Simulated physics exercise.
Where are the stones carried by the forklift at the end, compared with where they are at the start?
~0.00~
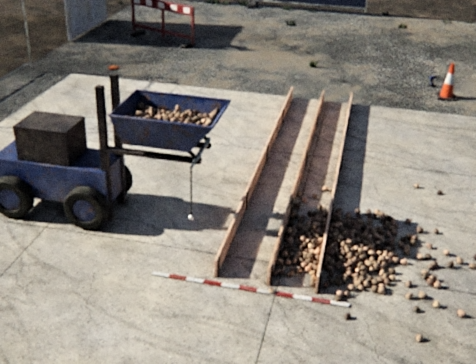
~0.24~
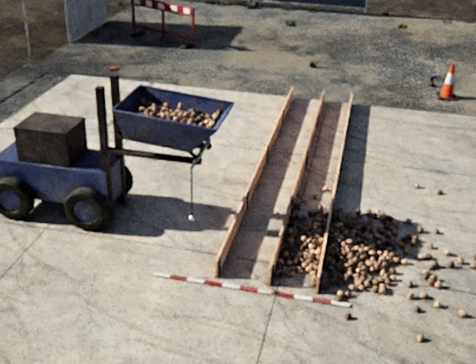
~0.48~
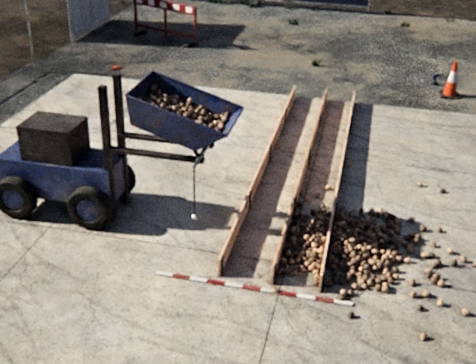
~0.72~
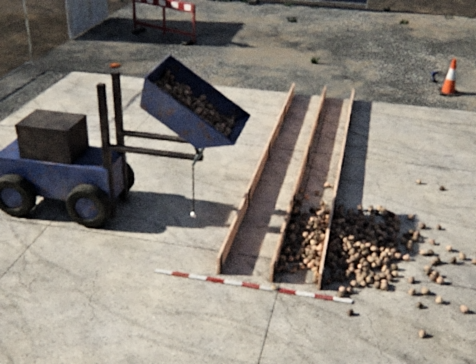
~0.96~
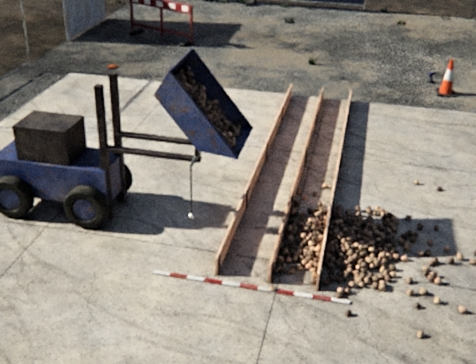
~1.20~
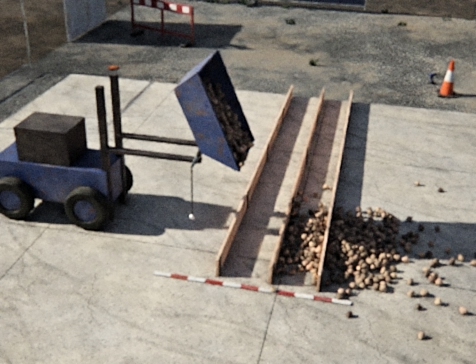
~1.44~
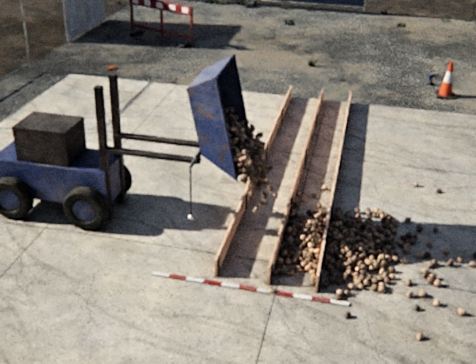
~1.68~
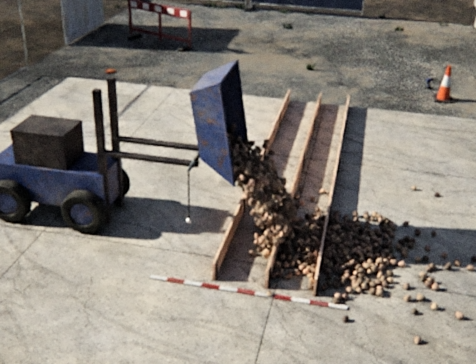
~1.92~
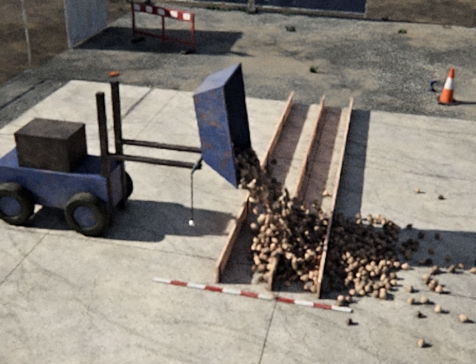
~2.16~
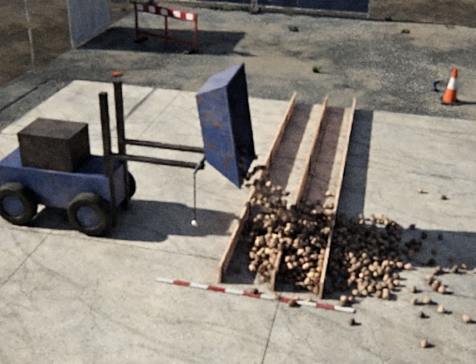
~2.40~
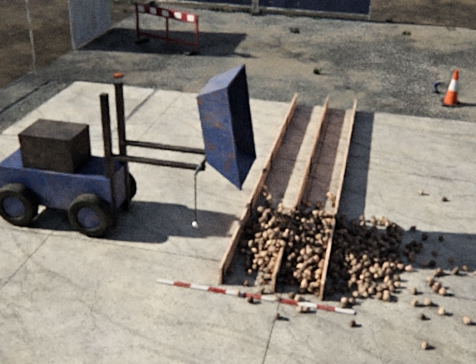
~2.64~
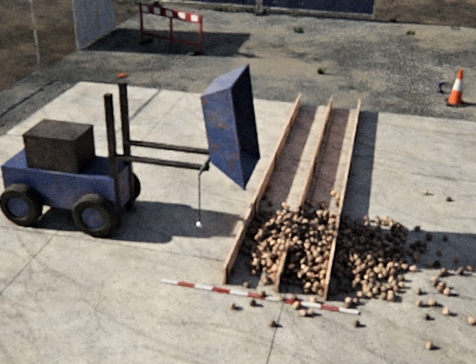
At the start the carried stones sit up in the blue skip, left of the planks. At the end they lie lower and further right, heaped on the ground between the planks with the earlier pile.
